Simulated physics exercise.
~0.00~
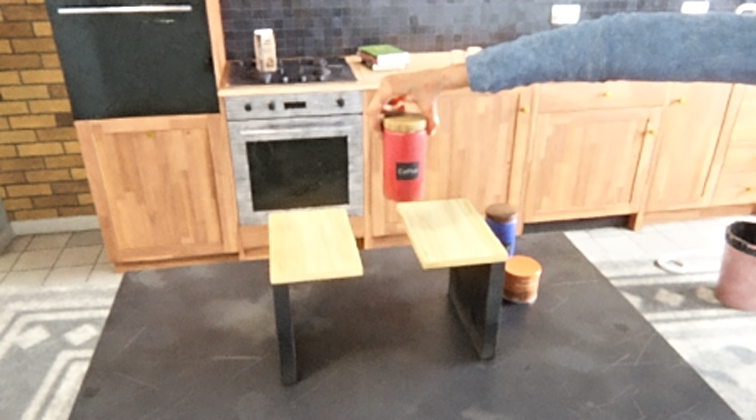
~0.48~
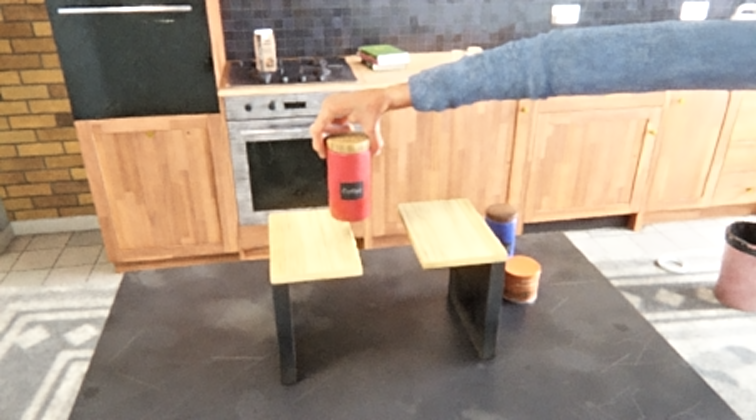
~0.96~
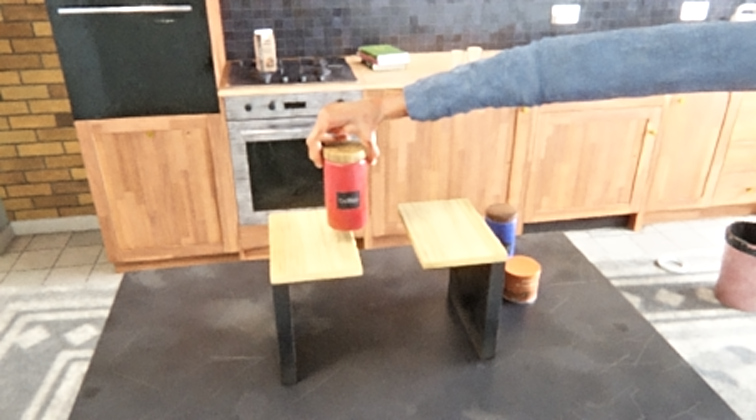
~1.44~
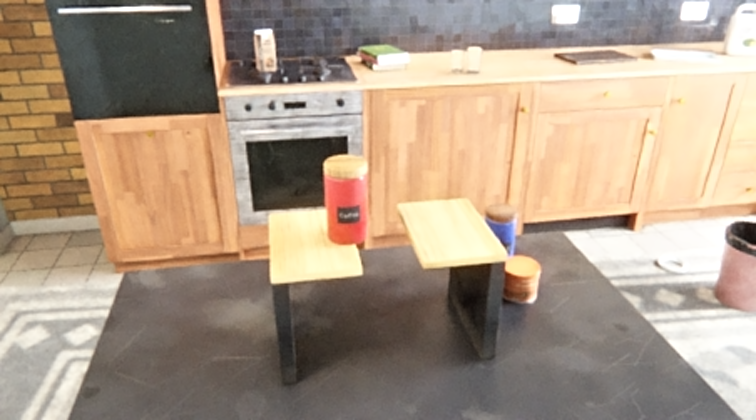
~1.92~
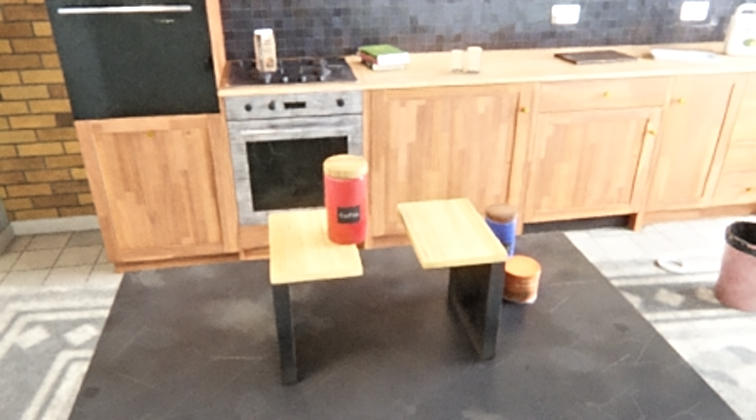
A red jar with a wooden lid, held upright by a hand, moves left above the gap between two wooden ledges, then is lowered slightly. The hand lets go and withdraws, and the jar stays upright at the left ledge's inner edge, while a blue jar and orange tin remain still.
